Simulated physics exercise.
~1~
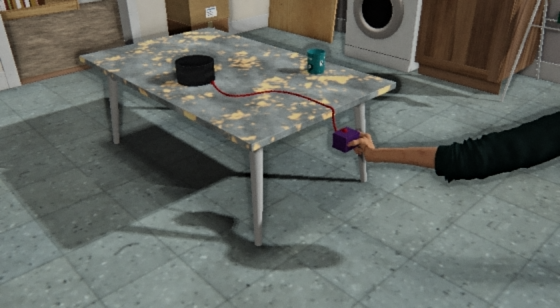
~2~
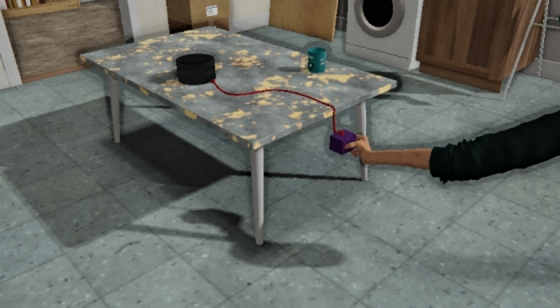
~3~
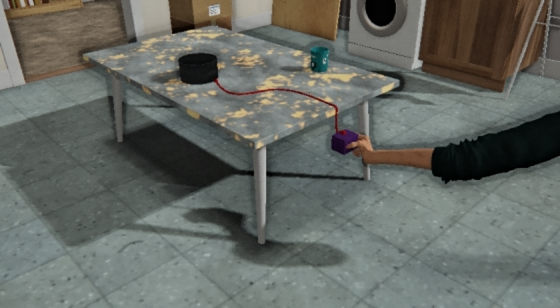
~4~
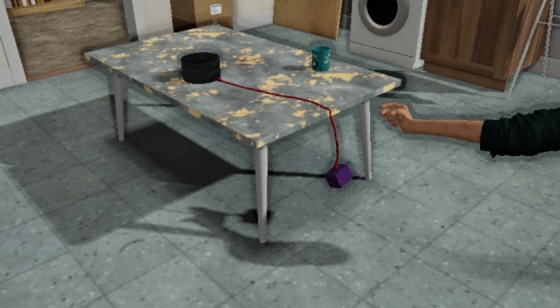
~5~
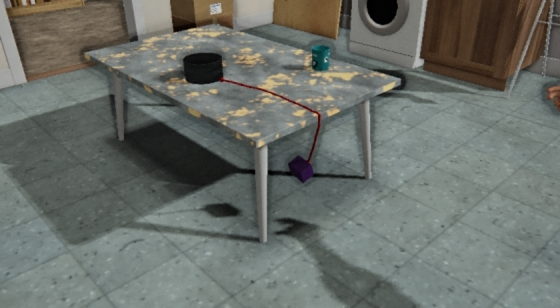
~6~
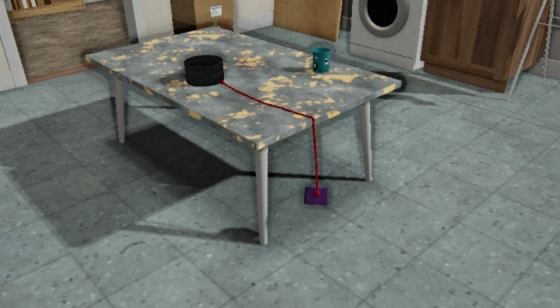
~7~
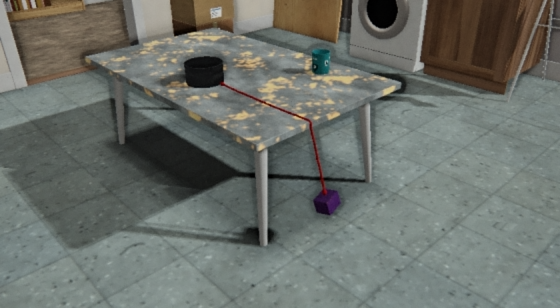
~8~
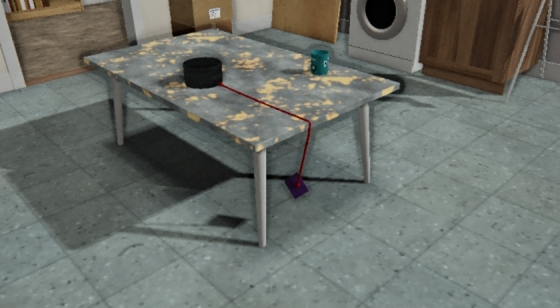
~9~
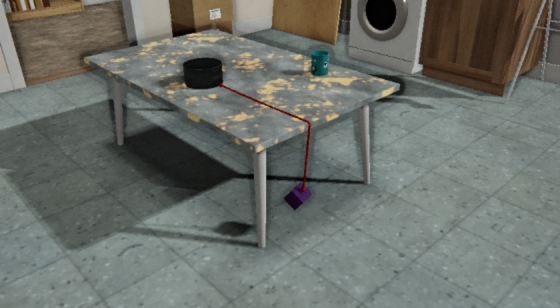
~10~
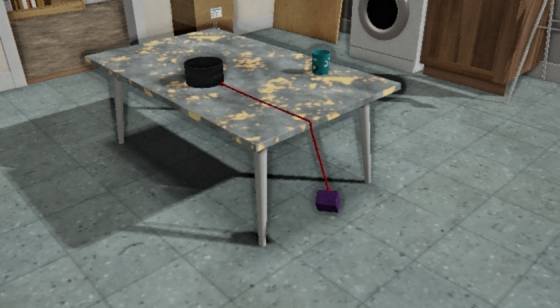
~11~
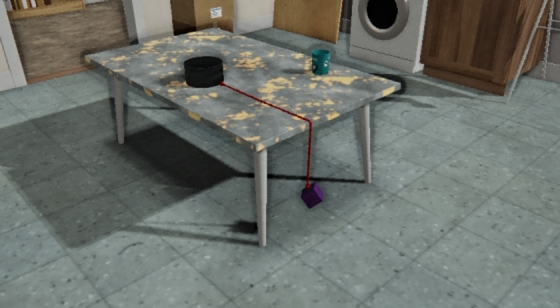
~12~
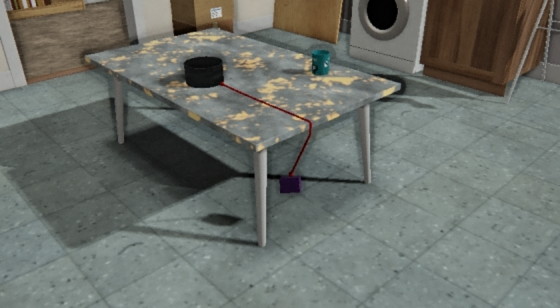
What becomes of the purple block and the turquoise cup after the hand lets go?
The purple block is caught by the cord and hangs in the air above the floor. The turquoise cup stays where it stands on the table.
